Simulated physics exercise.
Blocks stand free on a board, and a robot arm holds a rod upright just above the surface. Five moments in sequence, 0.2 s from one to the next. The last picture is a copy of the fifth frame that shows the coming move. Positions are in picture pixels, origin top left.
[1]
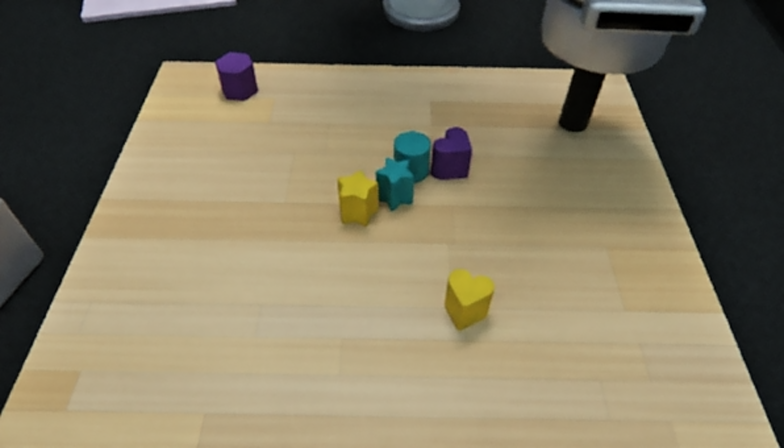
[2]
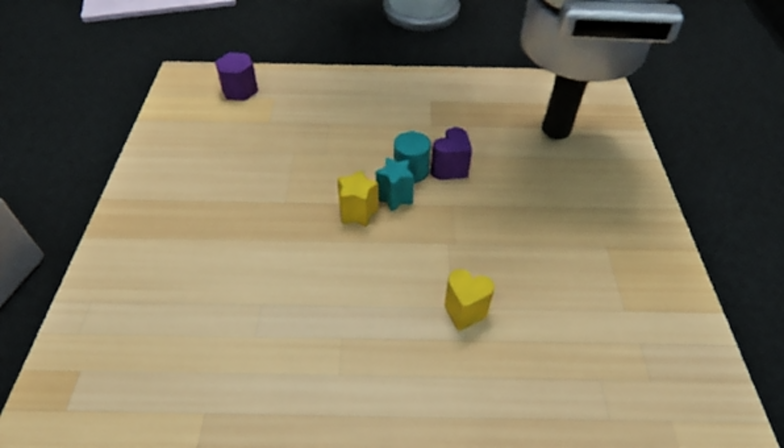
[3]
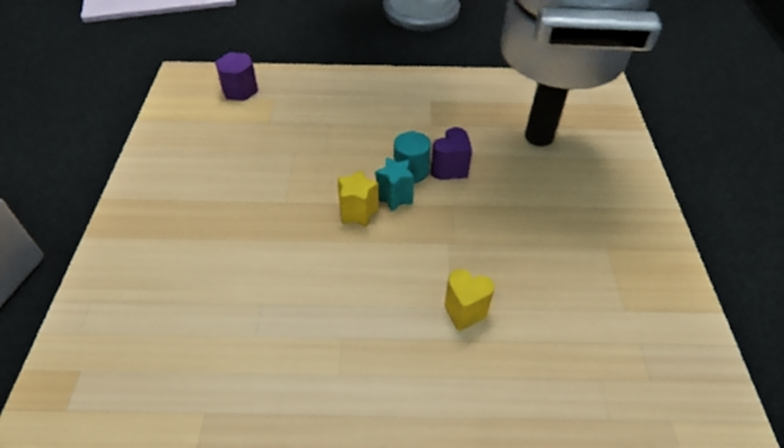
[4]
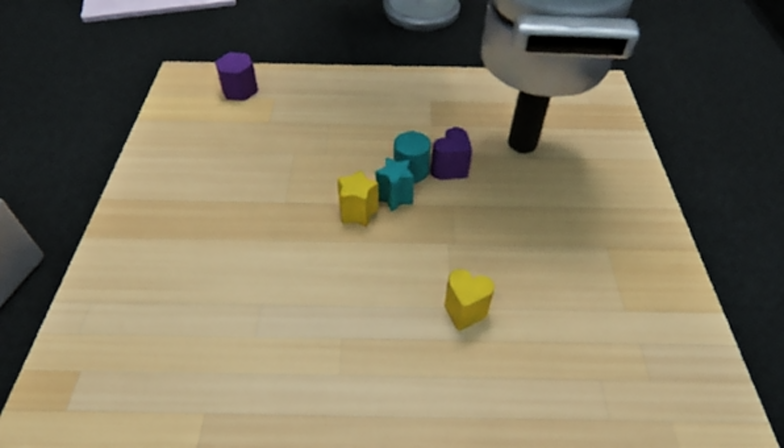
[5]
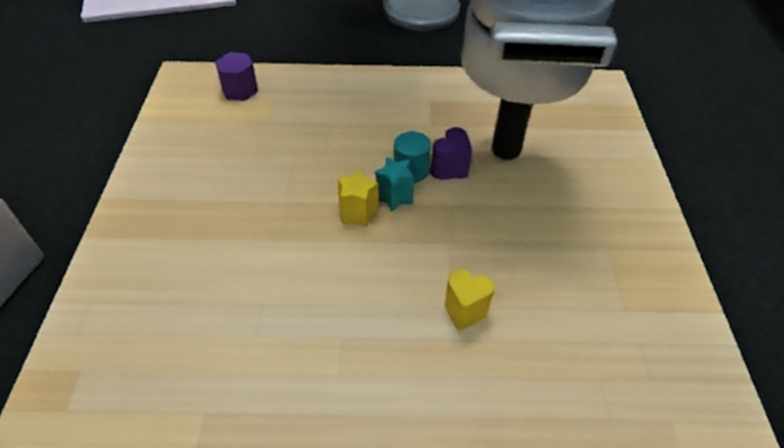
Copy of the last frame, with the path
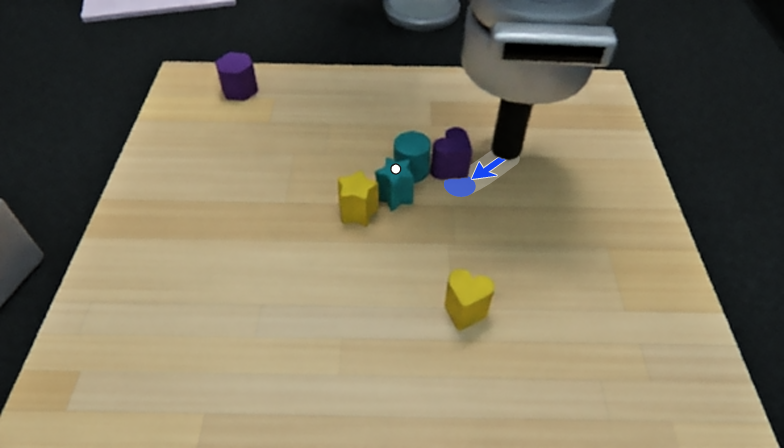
A robot arm moves a black rod left and slightly down past still, colourful blocks.
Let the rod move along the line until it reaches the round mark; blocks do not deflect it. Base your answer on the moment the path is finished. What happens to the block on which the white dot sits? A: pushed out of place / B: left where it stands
Letter B.
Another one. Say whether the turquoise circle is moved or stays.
Moved away.
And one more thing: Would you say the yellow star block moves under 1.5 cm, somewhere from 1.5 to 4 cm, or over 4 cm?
It will fall in the lowest band, under 1.5 cm.
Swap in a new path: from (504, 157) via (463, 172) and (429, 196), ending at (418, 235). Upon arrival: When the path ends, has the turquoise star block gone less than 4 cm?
Answer: Yes.
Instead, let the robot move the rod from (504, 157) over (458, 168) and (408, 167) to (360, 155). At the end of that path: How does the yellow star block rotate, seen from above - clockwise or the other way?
Direction: Clockwise.
Drawn move, from (504, 157) over (484, 172) to (460, 185); the dot is on the turquoise star block.
What follows on the original path. Halfway along, rod at (484, 165); nothing pushed yet.
At the end, rod at (461, 178); yellow star block still; turquoise star block still; turquoise circle at (396, 138); purple heart block at (437, 143), turned 55° clockwise.
